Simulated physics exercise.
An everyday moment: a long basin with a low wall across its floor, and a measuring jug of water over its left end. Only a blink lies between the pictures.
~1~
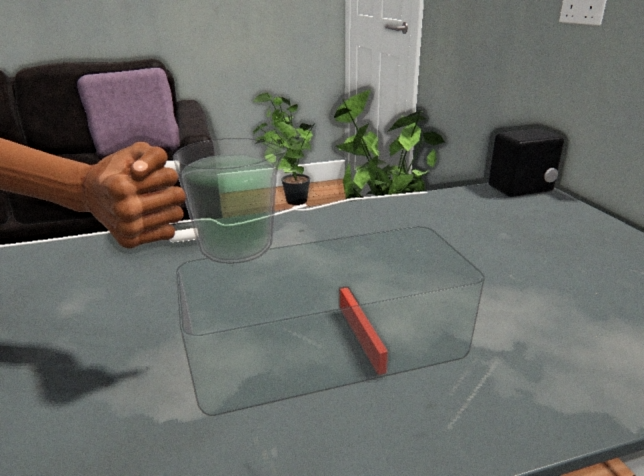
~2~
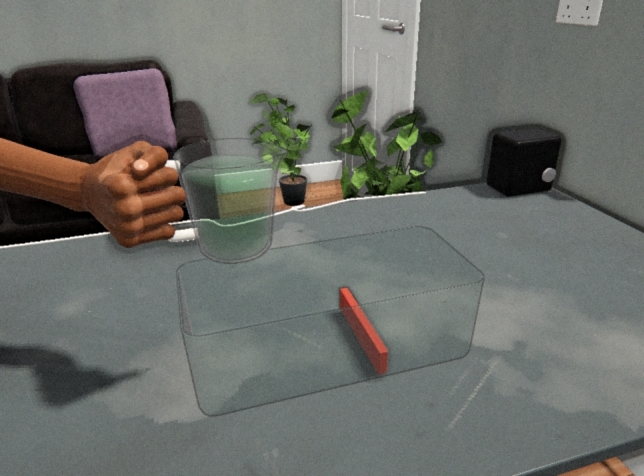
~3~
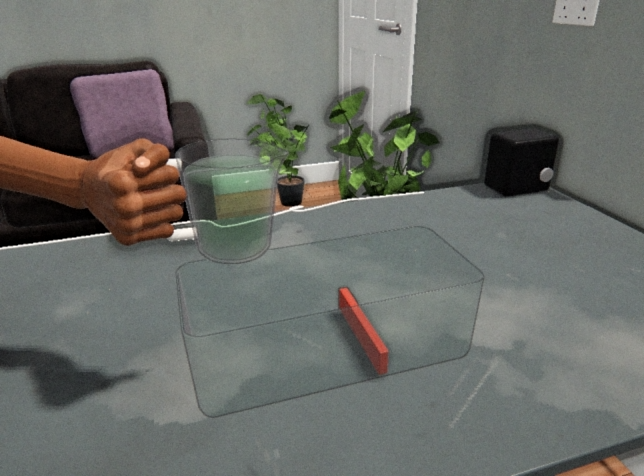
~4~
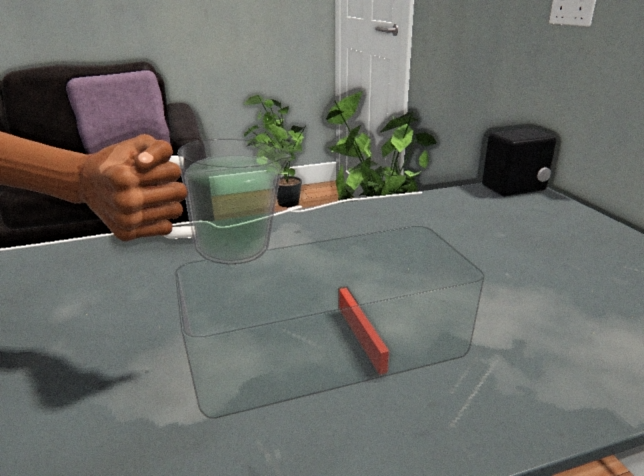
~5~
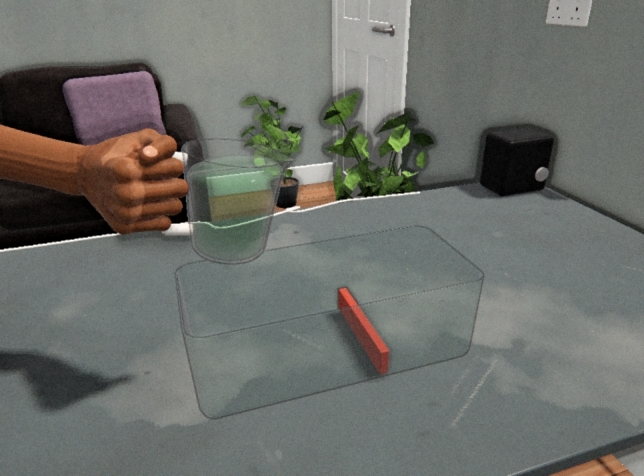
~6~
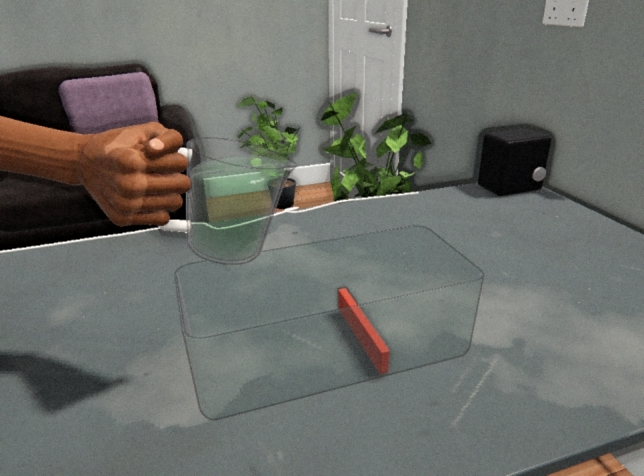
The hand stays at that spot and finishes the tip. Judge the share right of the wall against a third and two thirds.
In the end not even a third is right of the wall.
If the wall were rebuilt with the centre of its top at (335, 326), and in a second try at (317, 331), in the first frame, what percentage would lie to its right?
The first gives 75 %, the second 90 %.
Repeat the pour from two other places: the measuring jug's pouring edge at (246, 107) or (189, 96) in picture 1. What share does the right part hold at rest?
Near 10 % and 10 %.
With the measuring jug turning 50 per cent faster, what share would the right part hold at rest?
It comes to 15 per cent or so.
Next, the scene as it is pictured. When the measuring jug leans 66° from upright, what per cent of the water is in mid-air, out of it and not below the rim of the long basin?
Near 15 %.
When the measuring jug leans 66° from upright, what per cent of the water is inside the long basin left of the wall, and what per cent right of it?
Some 10 per cent left and 5 right.
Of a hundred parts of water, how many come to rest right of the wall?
About 15 per cent.
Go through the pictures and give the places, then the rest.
In the first frame, tilt 0°; pouring edge (286, 148); surface from (181, 172) to (274, 162); the long basin's rim runs from (180, 298) to (455, 251); the wall's top is at (362, 318).
In the second frame, tilt 1°; pouring edge (286, 149); surface from (182, 171) to (273, 162).
In the third frame, tilt 2°; pouring edge (288, 150); surface from (182, 171) to (274, 163).
In the fourth frame, tilt 5°; pouring edge (290, 153); surface from (185, 172) to (277, 163).
In the fifth frame, tilt 10°; pouring edge (293, 157); surface from (187, 172) to (281, 163).
In the sixth frame, tilt 15°; pouring edge (297, 163); surface from (190, 173) to (287, 162).
A moment on, the measuring jug is tipped part way and 71 per cent is still to pour, 10 is left of the wall and 3 right of it.
Next, the measuring jug is tipped right over and 15 per cent is still to pour, 62 is left of the wall and 13 right of it.
Then the measuring jug is tipped right over and 0 per cent is still to pour, 83 is left of the wall and 16 right of it.
Later the measuring jug is tipped right over and 0 per cent is still to pour, 82 is left of the wall and 16 right of it.
At rest 82 per cent lies left of the wall, 16 right of it and 1 outside.
